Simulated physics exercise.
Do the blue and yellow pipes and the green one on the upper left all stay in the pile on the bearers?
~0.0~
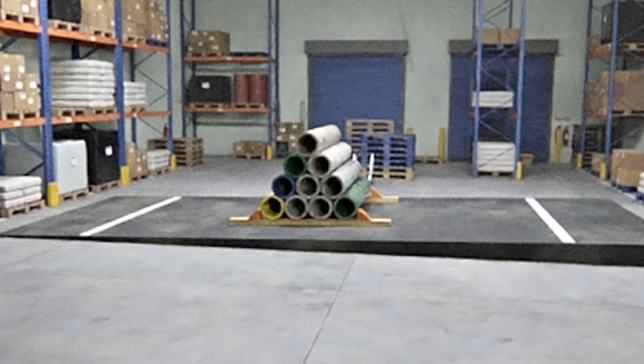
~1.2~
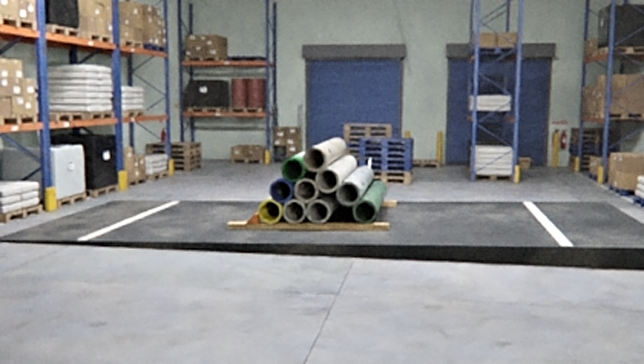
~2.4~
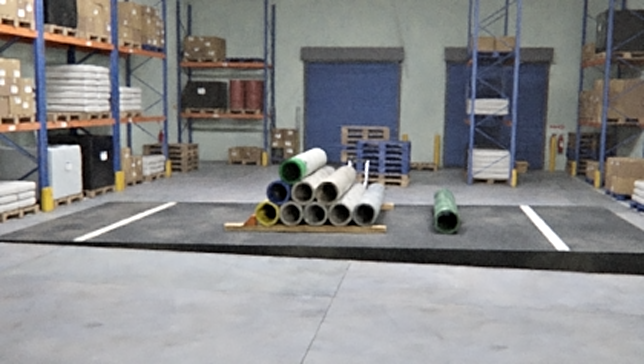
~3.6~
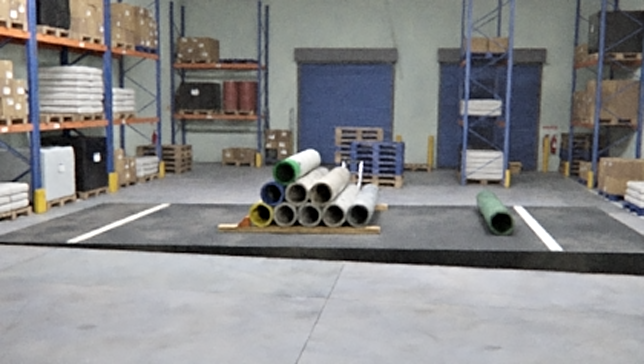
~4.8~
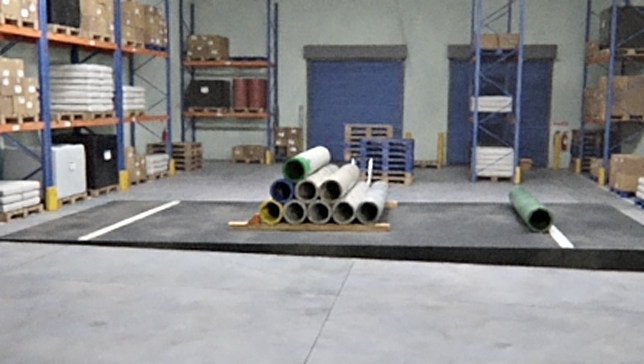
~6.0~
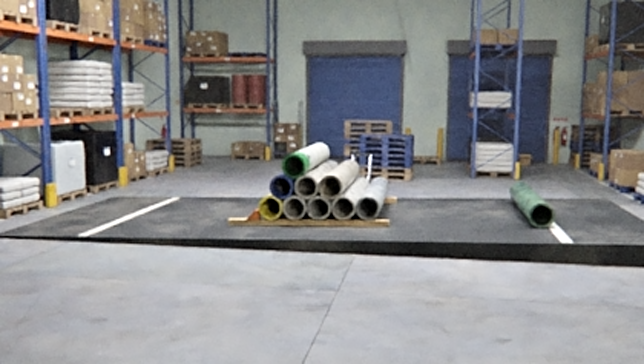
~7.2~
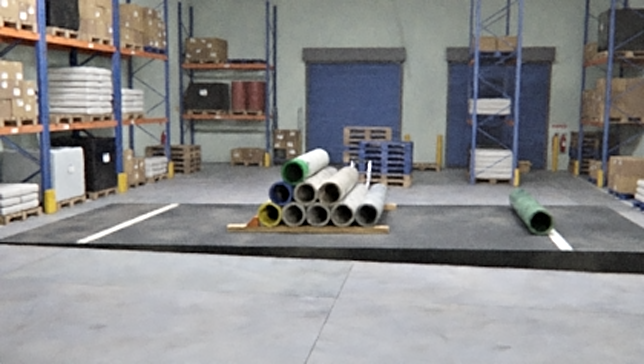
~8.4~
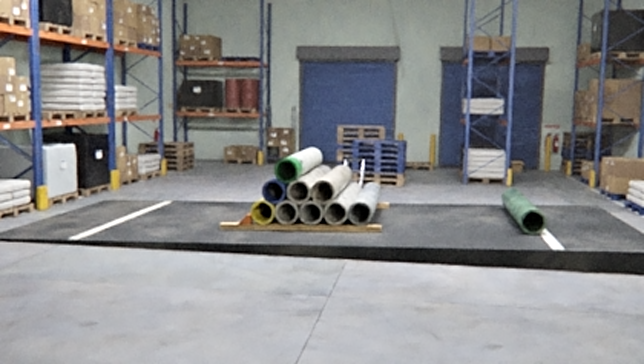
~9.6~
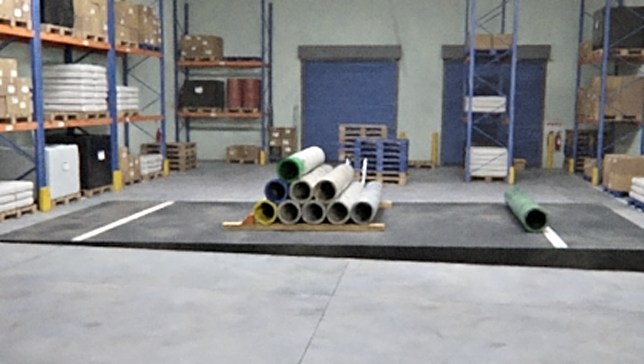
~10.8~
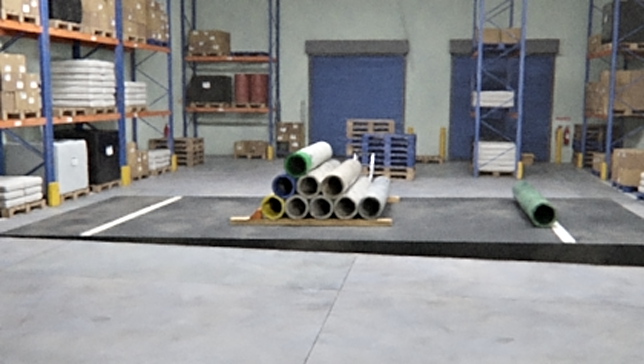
Yes, all three stay in the pile, with the yellow one on the bearers and the blue and upper green ones resting on other pipes.
